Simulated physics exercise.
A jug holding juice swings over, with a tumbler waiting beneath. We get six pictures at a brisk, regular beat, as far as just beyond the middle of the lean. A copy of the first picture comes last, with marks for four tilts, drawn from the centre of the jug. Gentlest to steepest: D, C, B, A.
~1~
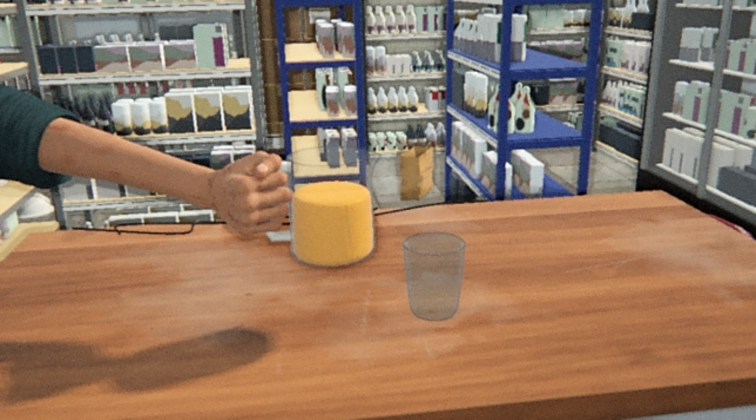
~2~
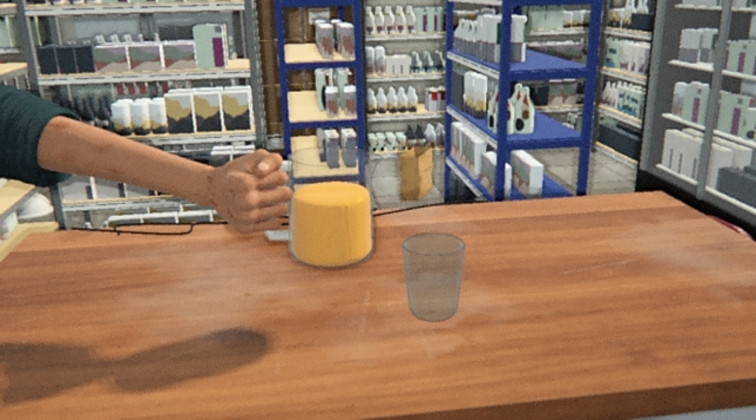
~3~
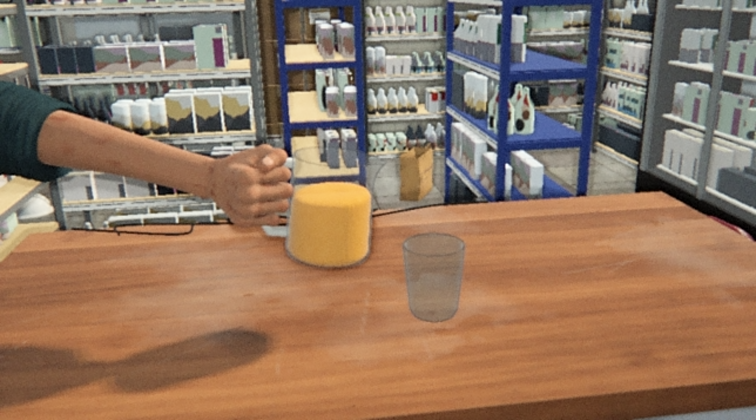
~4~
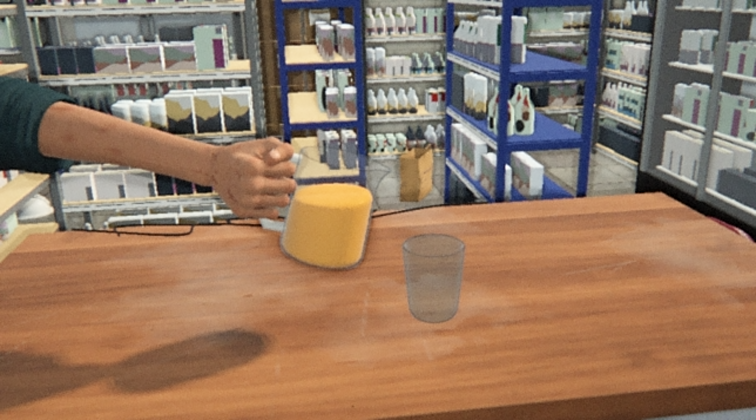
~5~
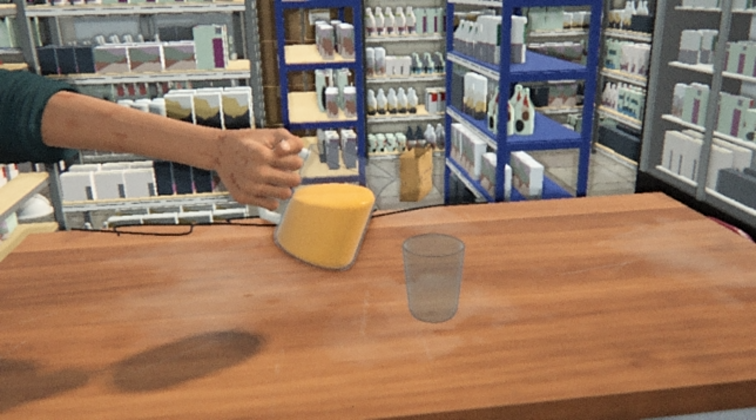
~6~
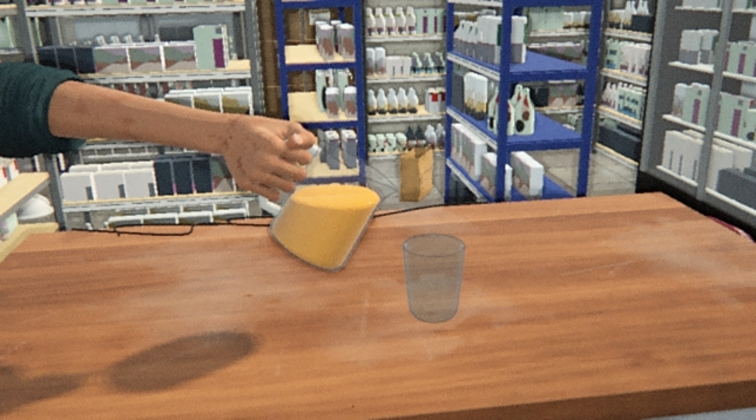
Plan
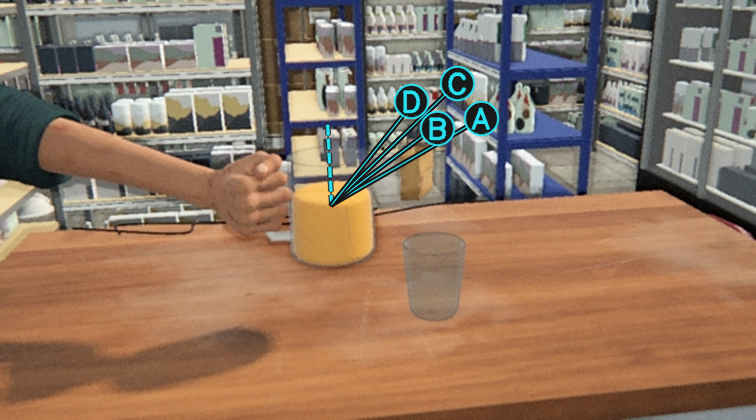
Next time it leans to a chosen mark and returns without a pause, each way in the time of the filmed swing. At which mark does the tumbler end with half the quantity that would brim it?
It is A.
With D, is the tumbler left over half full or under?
Under.
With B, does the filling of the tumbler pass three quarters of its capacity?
No, less.
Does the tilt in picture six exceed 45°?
No, it does not.
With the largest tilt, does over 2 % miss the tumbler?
No.
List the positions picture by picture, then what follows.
Upright, lip at (380, 155); rim of the tumbler round (434, 243); nothing has left yet, in the first frame.
Upright, lip at (381, 157); nothing has left yet, in the second frame.
Tipped about 7°, lip at (385, 162); nothing has left yet, in the third frame.
Tipped about 14°, lip at (390, 169); nothing has left yet, in the fourth frame.
Tipped about 23°, lip at (394, 179); nothing has left yet, in the fifth frame.
Tipped about 33°, lip at (398, 189); nothing has left yet, in the sixth frame.
On the marked copy, A at (466, 126); B at (422, 136); C at (444, 95); D at (402, 116).
For tilt A, the tumbler ends with about 48 % of what it can hold.
For tilt B, the tumbler ends with about 25 % of what it can hold.
For tilt C, the tumbler ends with about 9 % of what it can hold.
For tilt D, nothing reaches the tumbler.
